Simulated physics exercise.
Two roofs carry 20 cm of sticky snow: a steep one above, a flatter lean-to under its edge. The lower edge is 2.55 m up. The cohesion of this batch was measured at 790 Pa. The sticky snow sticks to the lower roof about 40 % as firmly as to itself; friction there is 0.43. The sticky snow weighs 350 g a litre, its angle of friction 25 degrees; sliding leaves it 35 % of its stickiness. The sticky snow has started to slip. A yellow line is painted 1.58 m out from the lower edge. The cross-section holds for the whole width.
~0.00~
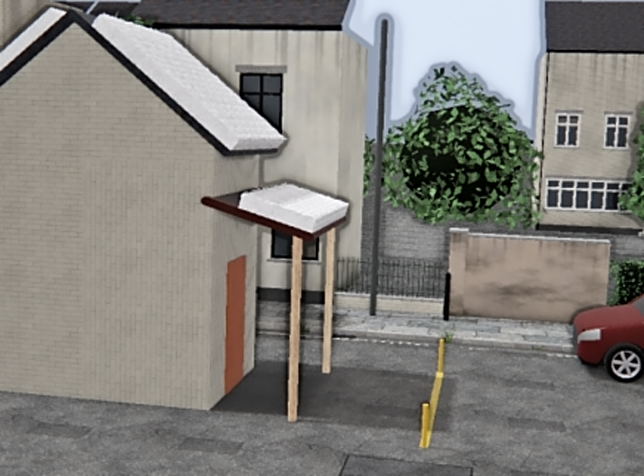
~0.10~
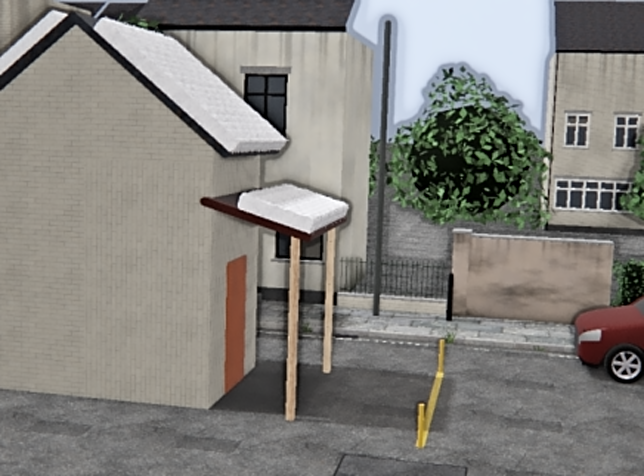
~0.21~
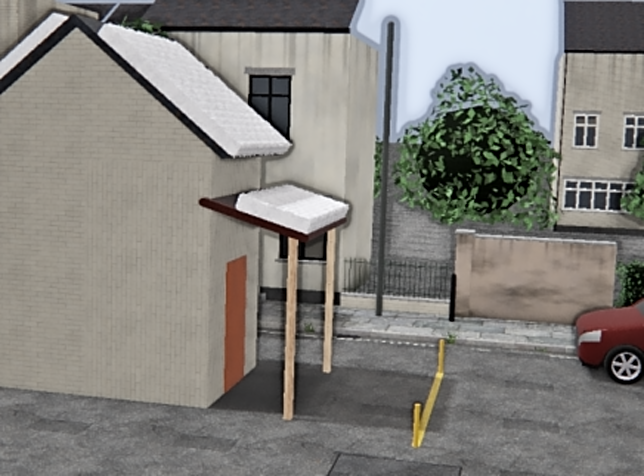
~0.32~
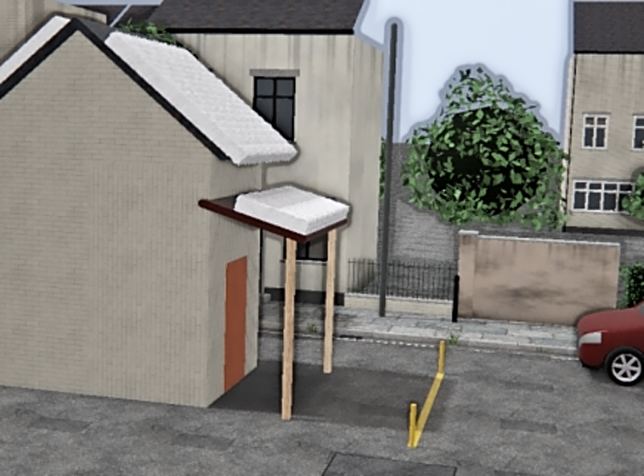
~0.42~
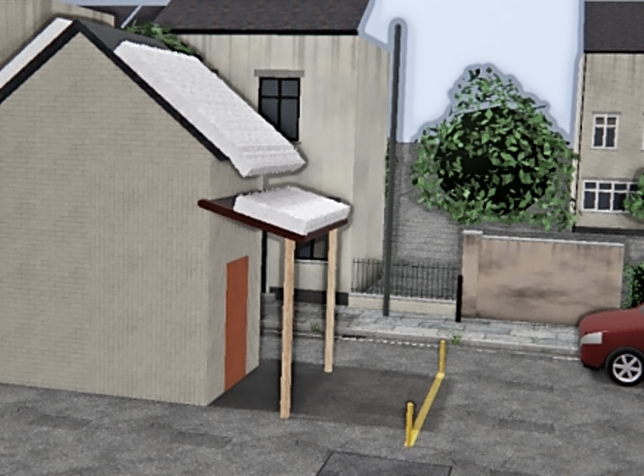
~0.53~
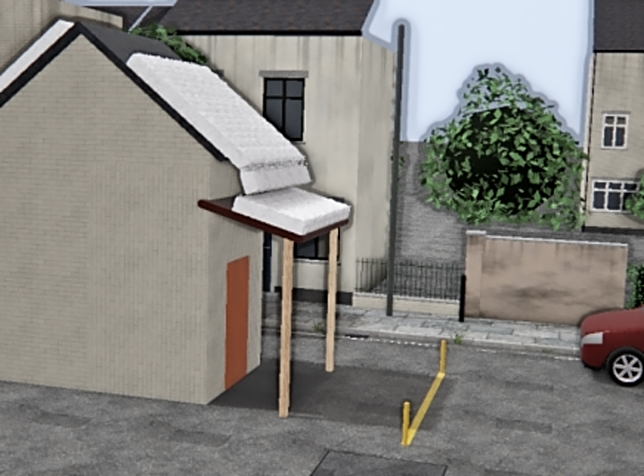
A thick slab of snow slid down the steep roof of the pale brick building, baring dark roof near the top and cracking as its lower end poked out over the snowy lean-to.
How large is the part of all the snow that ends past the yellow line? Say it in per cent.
Close to 30 per cent.
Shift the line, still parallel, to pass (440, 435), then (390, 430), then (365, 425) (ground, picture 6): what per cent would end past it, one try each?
In that order: 20 %, 40 %, 55 %.
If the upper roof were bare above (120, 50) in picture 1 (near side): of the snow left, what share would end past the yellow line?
Then about 20 %.
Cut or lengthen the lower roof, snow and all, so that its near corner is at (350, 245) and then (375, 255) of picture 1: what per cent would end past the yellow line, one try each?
In that order: 16 %, 8 %.
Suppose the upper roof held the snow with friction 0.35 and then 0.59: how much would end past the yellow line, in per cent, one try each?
In that order: 14 %, 0 %.
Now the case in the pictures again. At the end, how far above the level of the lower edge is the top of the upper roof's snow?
About 0.4 m.
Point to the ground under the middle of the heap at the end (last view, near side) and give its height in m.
Near (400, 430), some 0.3 m high.
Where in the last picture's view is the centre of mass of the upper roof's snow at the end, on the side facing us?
At about (393, 390).
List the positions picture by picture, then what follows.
Front end of the sticky snow at (233, 144), in the first frame.
Front end of the sticky snow at (233, 147), its middle shifted 2.2 cm, in the second frame.
Front end of the sticky snow at (235, 151), its middle shifted 9.1 cm, 4 % of it past the upper edge, in one piece, in the third frame.
Front end of the sticky snow at (240, 148), its middle shifted 21 cm, 8 % of it past the upper edge, in one piece, in the fourth frame.
Front end of the sticky snow at (247, 165), its middle shifted 38 cm, 15 % of it past the upper edge, cracking, in the fifth frame.
Front end of the sticky snow at (255, 178), its middle shifted 60 cm, 24 % of it past the upper edge, cracking, in the sixth frame.
By 1.07 s, none is below the lower edge and 0 % is past the line.
By 1.71 s, 58 % is below the lower edge and 9 % is past the line.
By 2.36 s, 74 % is below the lower edge and 30 % is past the line.
By 3.00 s, 74 % is below the lower edge and 30 % is past the line.
By 3.10 s, at the end, 74 % is below the lower edge and 30 % is past the line.
